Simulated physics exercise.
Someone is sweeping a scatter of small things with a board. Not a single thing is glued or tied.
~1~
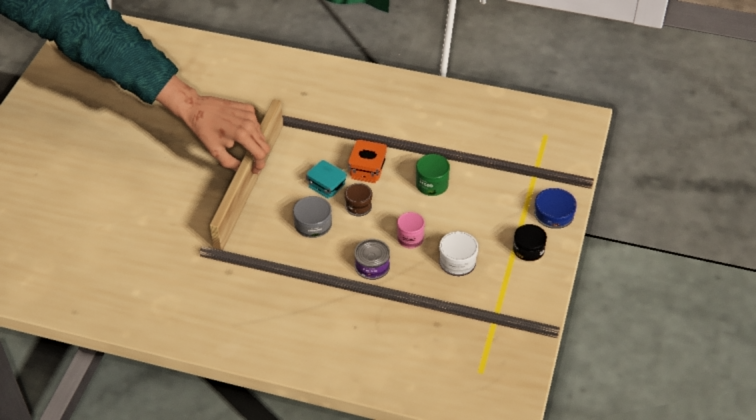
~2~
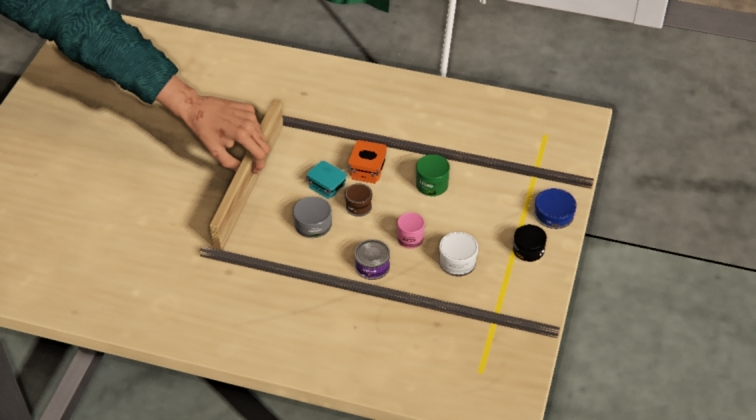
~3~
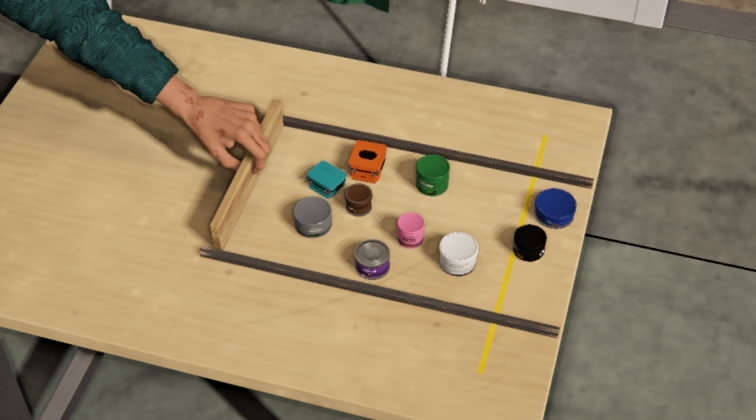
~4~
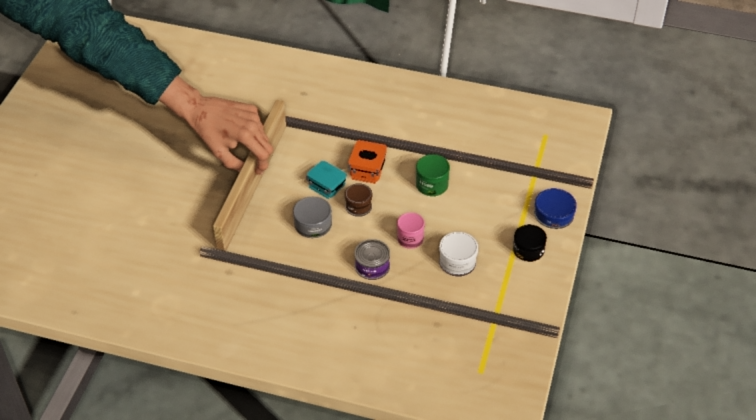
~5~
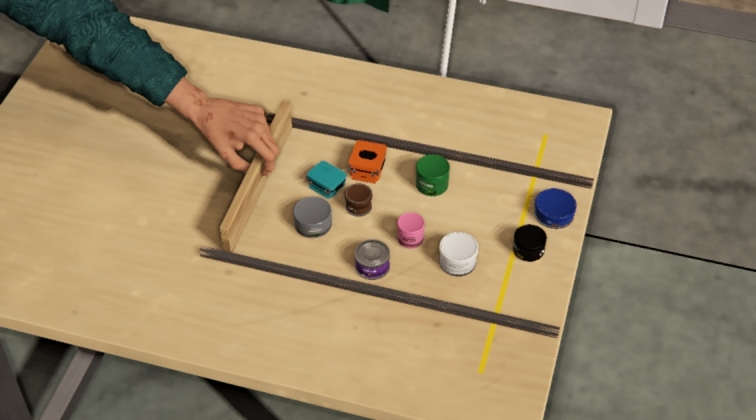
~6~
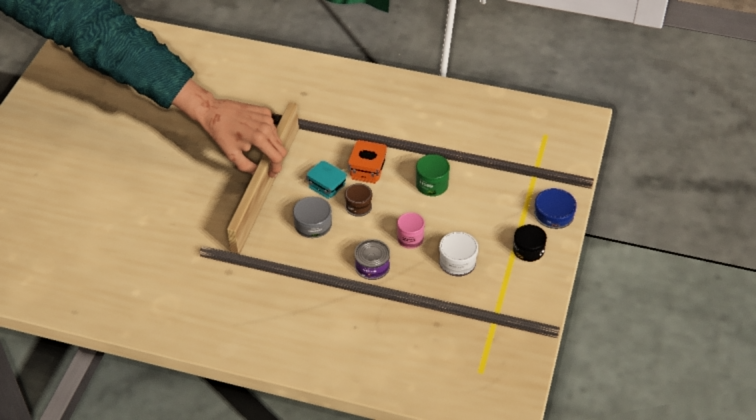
A hand in a dark teal sleeve grips a wooden board at the left of a pale wooden table above a grey floor, seen from above at an angle. Between two dark rails lie teal, orange, green, brown, grey, pink, purple and white containers, with blue and black ones right of a yellow line. The hand first barely moves, then slides the board slightly right, touching nothing, while the containers and camera stay still.
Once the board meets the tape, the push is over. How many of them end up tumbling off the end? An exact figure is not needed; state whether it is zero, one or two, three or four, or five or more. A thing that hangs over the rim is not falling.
The count that drops over the edge is just one or a pair.
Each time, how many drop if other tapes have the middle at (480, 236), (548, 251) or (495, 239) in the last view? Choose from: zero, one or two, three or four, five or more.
Taking the three places in turn, it would be no fall at all; more than four; one to two.
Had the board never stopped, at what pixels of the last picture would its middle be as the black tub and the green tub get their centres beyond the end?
The black tub puts it at (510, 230), the green tub at (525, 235).
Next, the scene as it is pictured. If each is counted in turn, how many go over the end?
The figure is 2, exactly.
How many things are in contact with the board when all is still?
Count: 5.
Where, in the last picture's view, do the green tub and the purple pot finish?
Looks like one lands around (576, 206), and the other around (519, 295).
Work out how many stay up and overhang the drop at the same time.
The count would be 2.
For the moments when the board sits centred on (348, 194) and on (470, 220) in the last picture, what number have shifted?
The first count is 4, and then it's 10.
Soon after, none off yet; blue pot at rest near (555, 208); black tub at rest near (530, 243); white tin at rest near (458, 254).
By the end, the number that fall off is one or two; fallen, black tub and blue pot.
